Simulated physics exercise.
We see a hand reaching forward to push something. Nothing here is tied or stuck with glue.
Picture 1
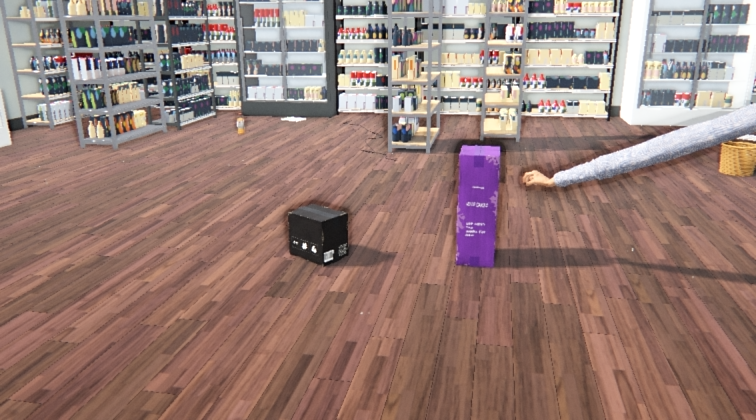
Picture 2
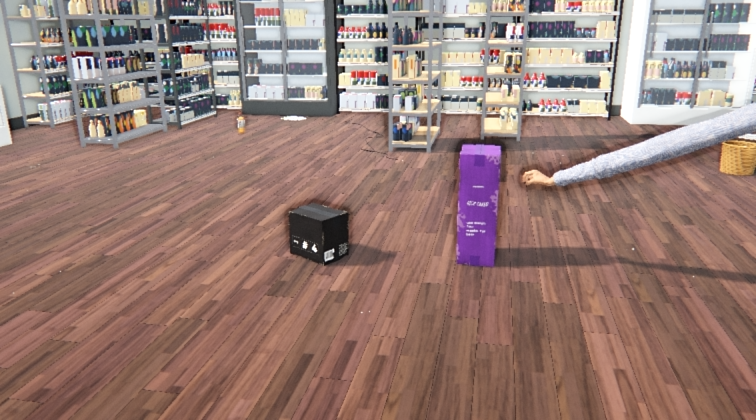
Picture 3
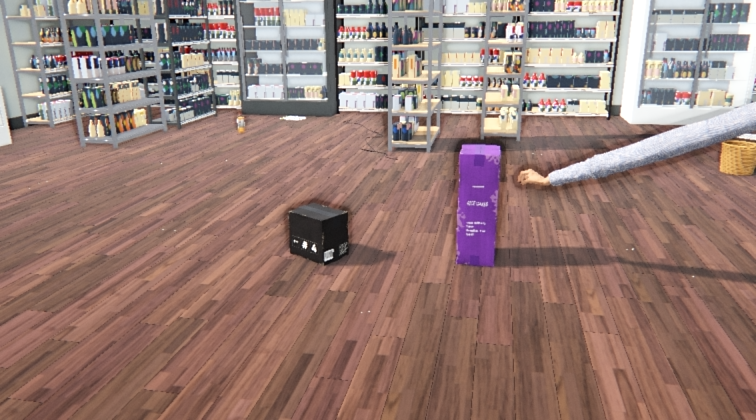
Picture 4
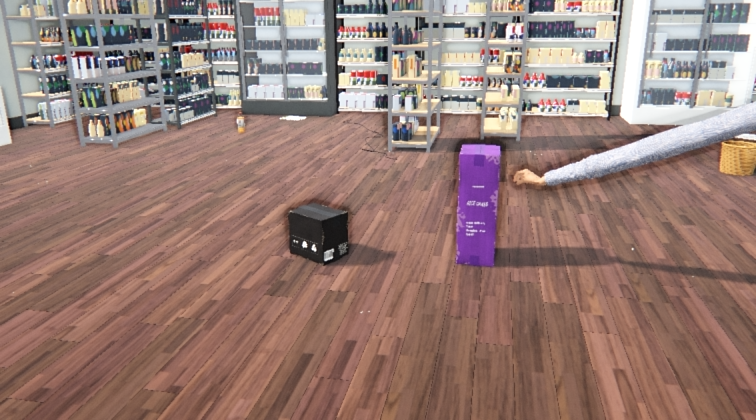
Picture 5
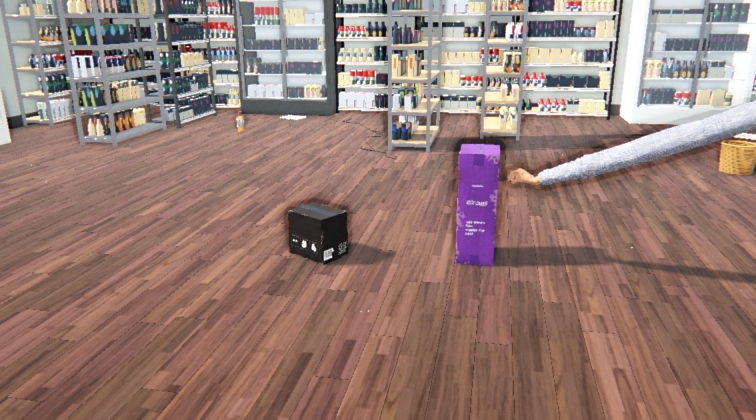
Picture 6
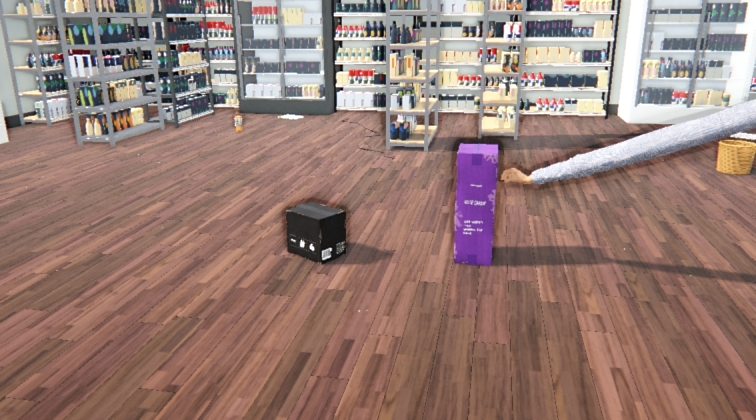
A fuzzy grey-sleeved arm reaches in from the right, its hand edging left toward a tall purple box on the wood-plank floor of a shop, seen from slightly above. A small black box sits to the left of the purple one, with crowded shelves of bottles behind and a basket at the far right. Both boxes barely shift, and the view stays almost still, drifting very slightly late on.
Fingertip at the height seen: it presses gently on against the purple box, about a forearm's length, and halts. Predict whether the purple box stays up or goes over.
Most likely it ends up off its bottom.
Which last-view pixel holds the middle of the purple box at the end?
Near (387, 234).
Then, 0.70 s past the last view, purple box rocked 21° from its first pose near (454, 200).
Then, 1.20 s past the last view, purple box on its side near (409, 223).
Then, 1.40 s past the last view, purple box on its side near (394, 226).
Finally, down or leaning hard on the floor, purple box. Final places as the last picture's camera would see them, purple box near (387, 234).
